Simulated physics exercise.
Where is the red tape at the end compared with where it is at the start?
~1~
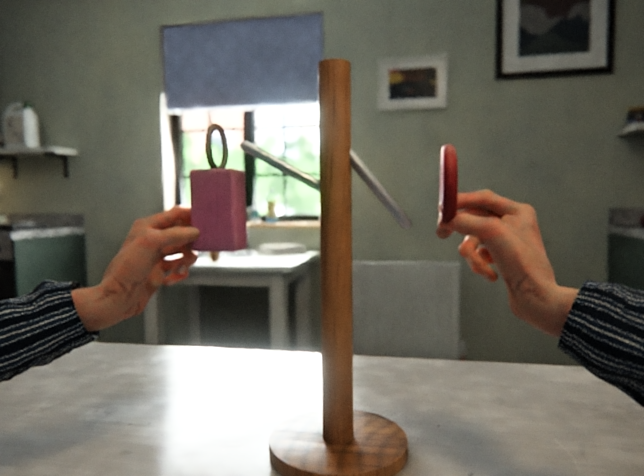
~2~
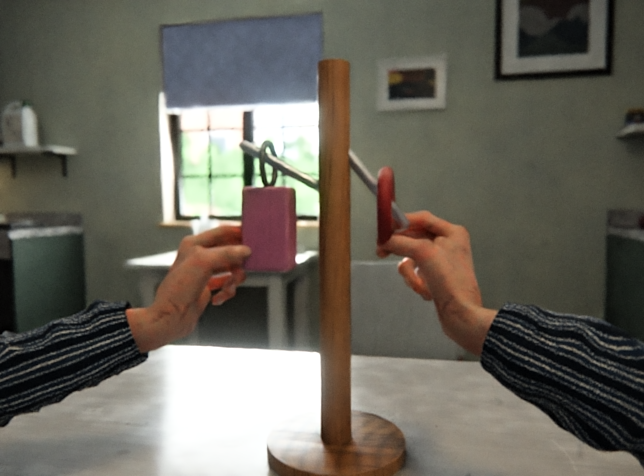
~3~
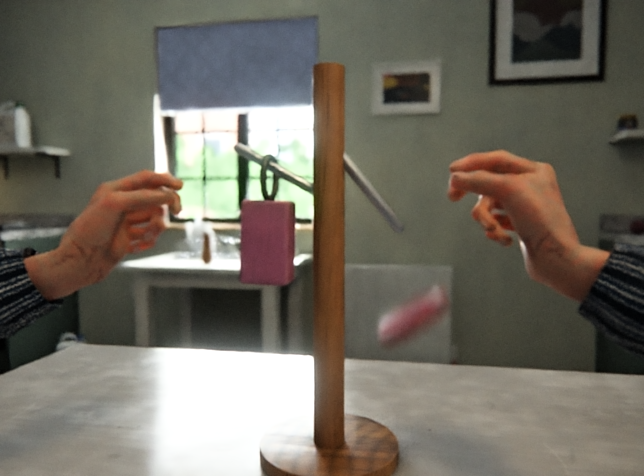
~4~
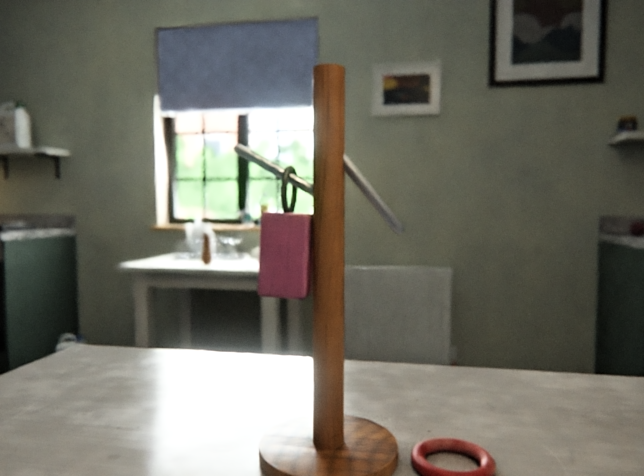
At the start the red tape is held up in the hand on the right, level with the pegs. At the end it lies on the table, just to the right of the stand's base.
